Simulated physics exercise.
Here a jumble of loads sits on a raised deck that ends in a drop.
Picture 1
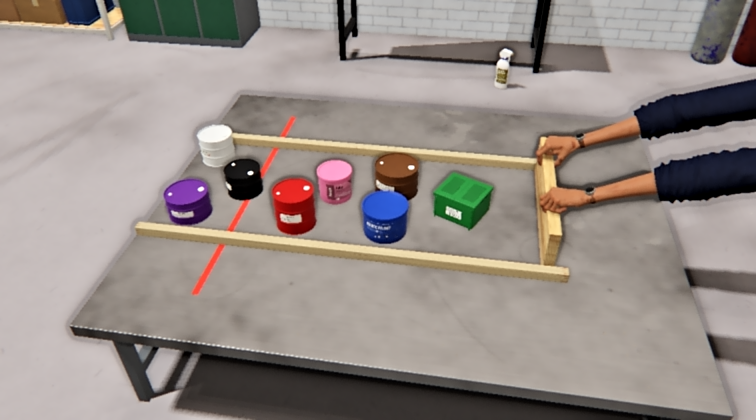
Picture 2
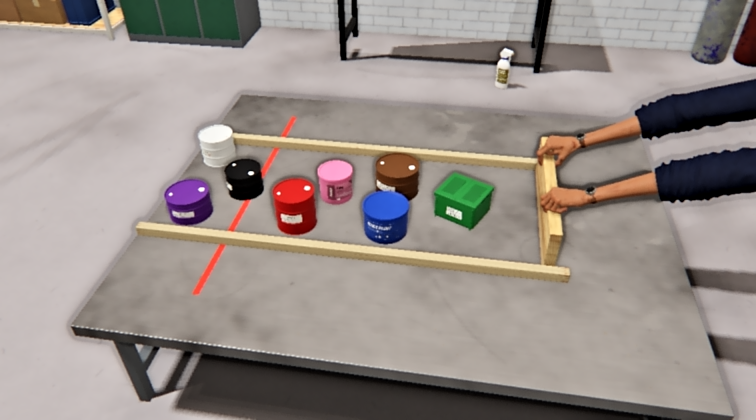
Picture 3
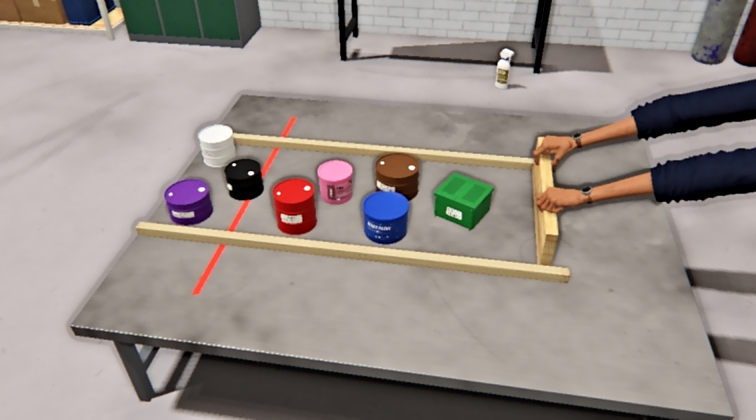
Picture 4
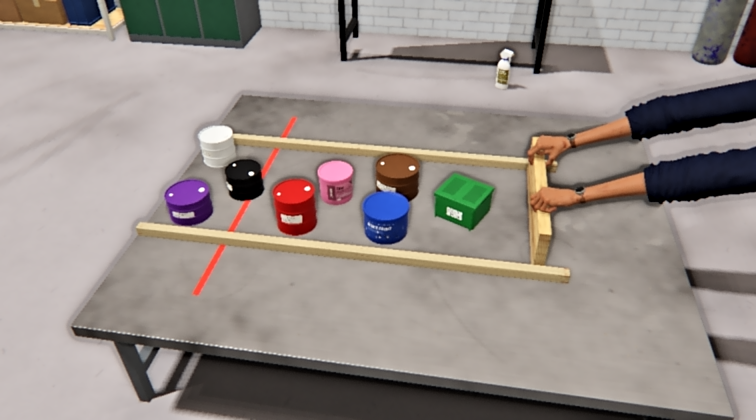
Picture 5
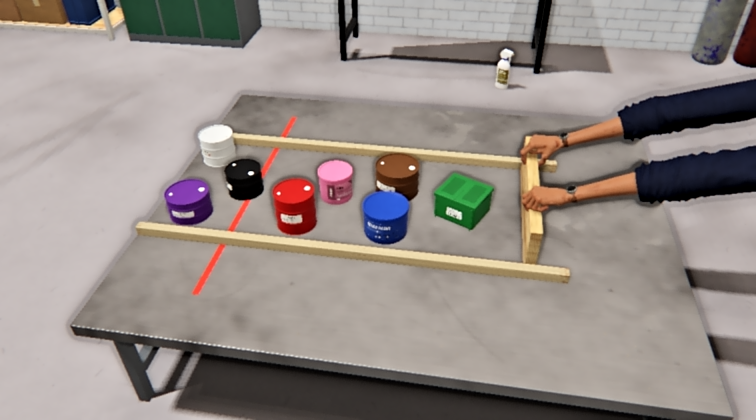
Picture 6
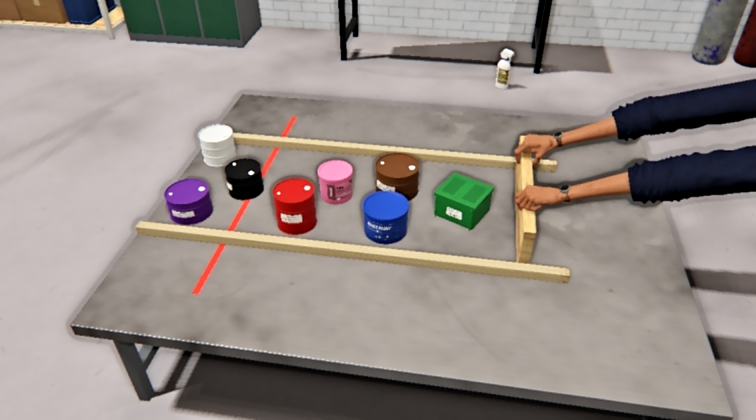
A wooden plank, held by two hands, slid slowly a short way left between two wooden rails on a table, while the colourful containers and the green tote ahead of it stayed still.
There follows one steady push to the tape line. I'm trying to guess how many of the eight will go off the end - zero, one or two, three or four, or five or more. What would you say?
Lost: One or two.
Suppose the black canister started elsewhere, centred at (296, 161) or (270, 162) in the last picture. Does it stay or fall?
It keeps its place, then keeps its place.
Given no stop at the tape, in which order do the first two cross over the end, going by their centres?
That would be the purple canister, followed by the black canister.
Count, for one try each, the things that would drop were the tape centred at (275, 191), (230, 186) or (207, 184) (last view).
Respectively 0, 2 and 5.
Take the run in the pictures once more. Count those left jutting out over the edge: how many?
The figure is 0.
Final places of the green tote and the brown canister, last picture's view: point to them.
Around (228, 184) and around (242, 160).
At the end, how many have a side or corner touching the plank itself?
It touches 3.
Early on, none off yet; white canister at rest near (218, 146); purple canister at rest near (189, 202); black canister at rest near (245, 179).
A while later, none off yet; white canister at rest near (218, 146); purple canister at rest near (188, 201); black canister travelled about its own width near (210, 177).
Finally, the number that fall off is one or two; lost, black canister and purple canister.
